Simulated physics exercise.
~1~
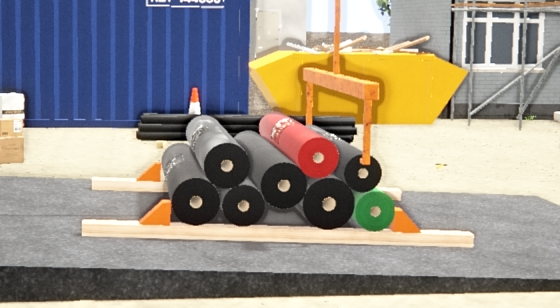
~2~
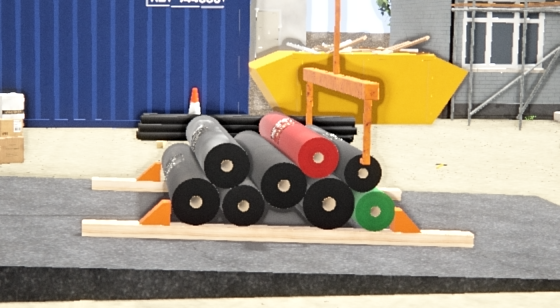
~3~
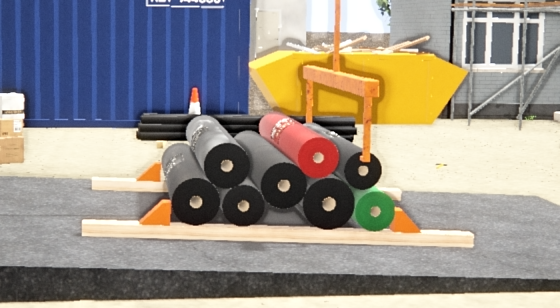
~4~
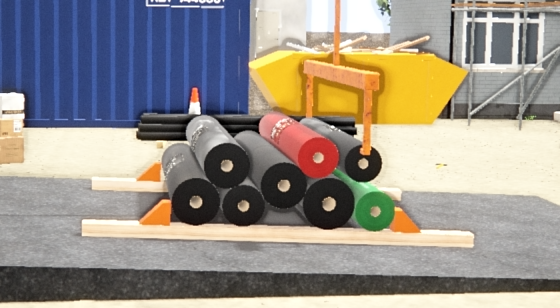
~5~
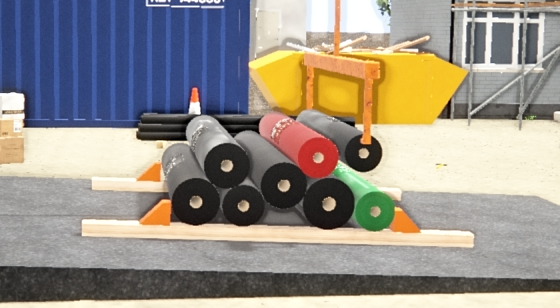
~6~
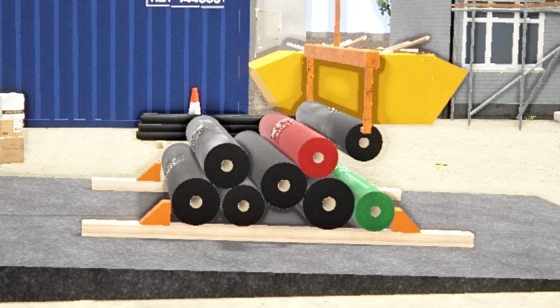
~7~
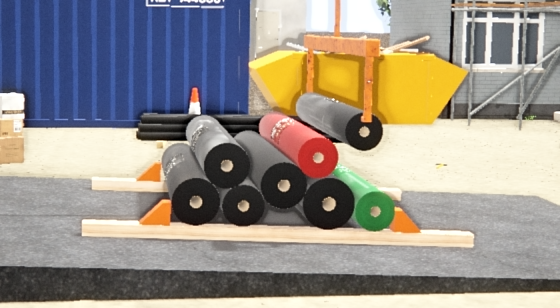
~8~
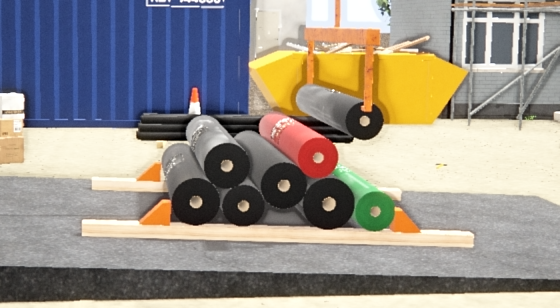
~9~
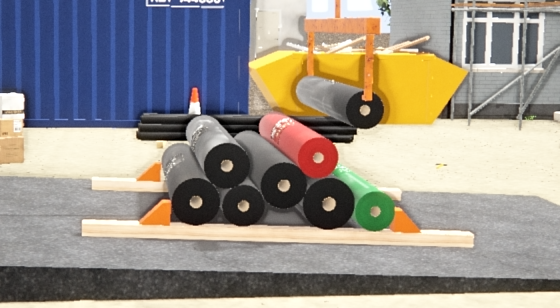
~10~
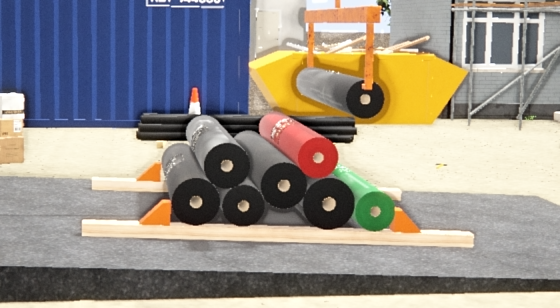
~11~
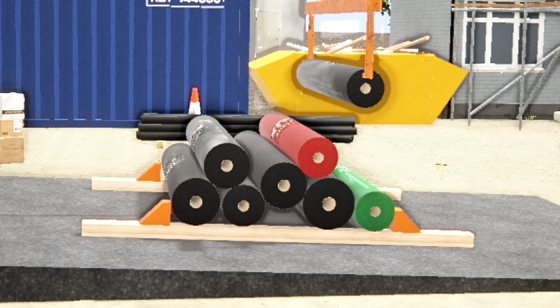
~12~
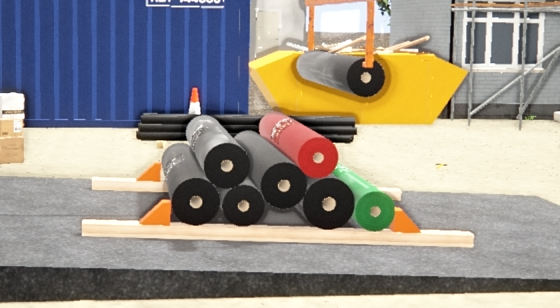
In this clip, an orange lifting beam raises a black roll from the right side of a stack held between orange chocks, carrying it upward in front of a yellow skip, while the red roll, the green roll and the other black ones stay in place.
